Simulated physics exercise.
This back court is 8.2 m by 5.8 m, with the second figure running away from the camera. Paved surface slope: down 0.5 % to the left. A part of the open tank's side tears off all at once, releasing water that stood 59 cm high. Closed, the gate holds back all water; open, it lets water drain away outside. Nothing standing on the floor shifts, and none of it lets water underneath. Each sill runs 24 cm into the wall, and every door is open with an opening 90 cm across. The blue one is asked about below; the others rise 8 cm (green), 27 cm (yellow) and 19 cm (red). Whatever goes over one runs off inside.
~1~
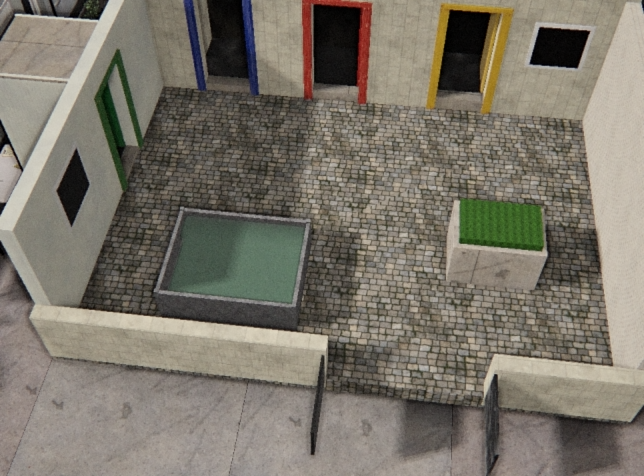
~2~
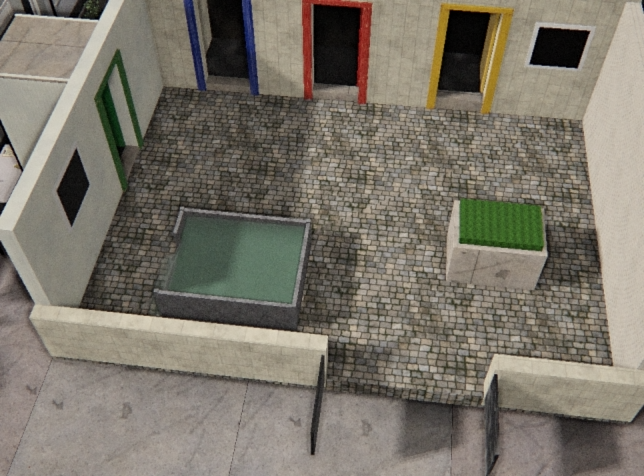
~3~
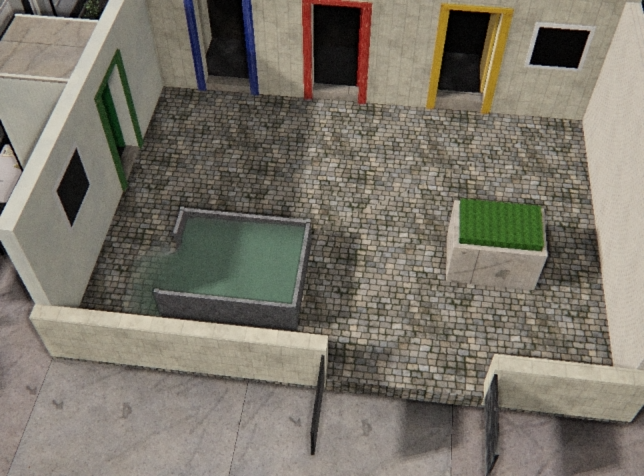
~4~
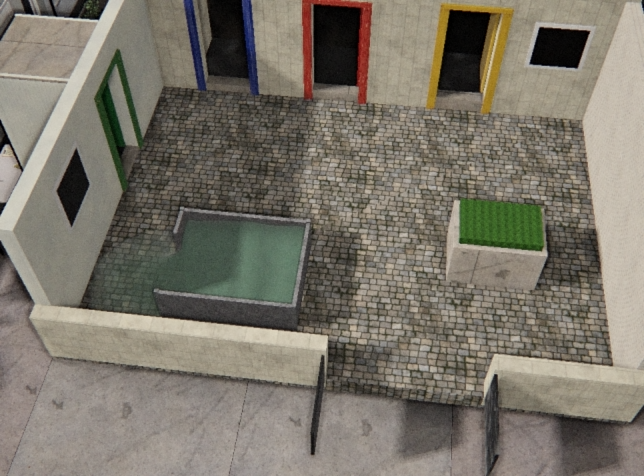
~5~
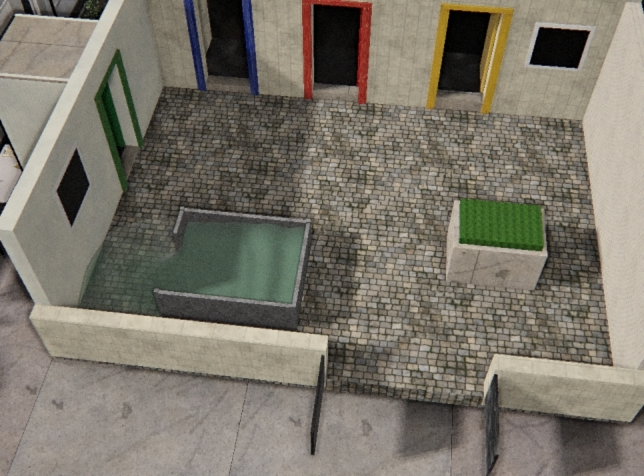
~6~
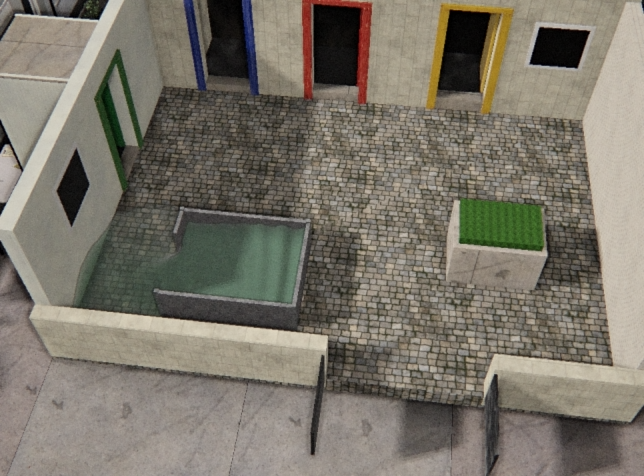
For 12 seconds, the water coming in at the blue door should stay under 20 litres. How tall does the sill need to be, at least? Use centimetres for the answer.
Close to 11 cm is just enough.
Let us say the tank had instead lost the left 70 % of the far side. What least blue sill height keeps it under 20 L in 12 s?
Then the minimum is about 19 cm.
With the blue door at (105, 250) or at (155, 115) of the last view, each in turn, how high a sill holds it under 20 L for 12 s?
29 and 7.5 cm.
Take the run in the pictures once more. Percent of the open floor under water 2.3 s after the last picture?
30 %.
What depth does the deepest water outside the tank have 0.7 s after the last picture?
I'd estimate roughly 50 cm.
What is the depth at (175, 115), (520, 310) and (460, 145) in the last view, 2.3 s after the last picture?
The three readings, in order, are 4, 0 and 0 cm.
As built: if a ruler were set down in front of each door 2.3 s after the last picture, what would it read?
Lab note, depth in cm: Blue 13; green 7; yellow 0; red 0.
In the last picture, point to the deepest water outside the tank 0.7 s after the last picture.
At about pixel (69, 336).
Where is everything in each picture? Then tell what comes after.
The first frame shows still water, 59 cm deep, in the open tank at (236, 258); the blue door at (224, 51) is dry.
In the second frame, the front is at (155, 301), 0.2 m from the gap at (173, 279); 0.2 m2 of floor is wet, 59 cm left at the back.
In the third frame, the front is at (136, 267), 0.7 m from the gap at (173, 280); 0.8 m2 of floor is wet, 59 cm left at the back.
In the fourth frame, the front is at (98, 279), 1.3 m from the gap at (173, 280); 1.9 m2 of floor is wet, 59 cm left at the back.
In the fifth frame, the gap is at (173, 280), the front 1.4 m out at (106, 238); the back of the open tank holds 55 cm.
In the sixth frame, the front is at (114, 218), 1.5 m from the gap at (173, 280); 3.0 m2 of floor is wet, 49 cm left at the back; 3.5 m in a straight line remain to the blue door at (224, 51).
Then, 0.7 s after the last picture water covers 10 % of the floor, deepest (50 cm) near (69, 336); it has not reached the blue door.
Then, 2.3 s after the last picture water covers 30 % of the floor, deepest (28 cm) near (69, 336); 13 cm at the blue door, 0 litres in over its 17 cm sill.
Then, 11.3 s after the last picture water covers 95 % of the floor, deepest (6 cm) near (155, 112); 5 cm at the blue door, 0 litres in over its 17 cm sill.
At the blue door as built, the water peaked near 18 cm, 2.9 s after the last picture.
With a sill of 9 cm, 42 litres would have come in within the 12 s; with 12 cm, 12 litres. So under 20 litres takes about 11 cm.
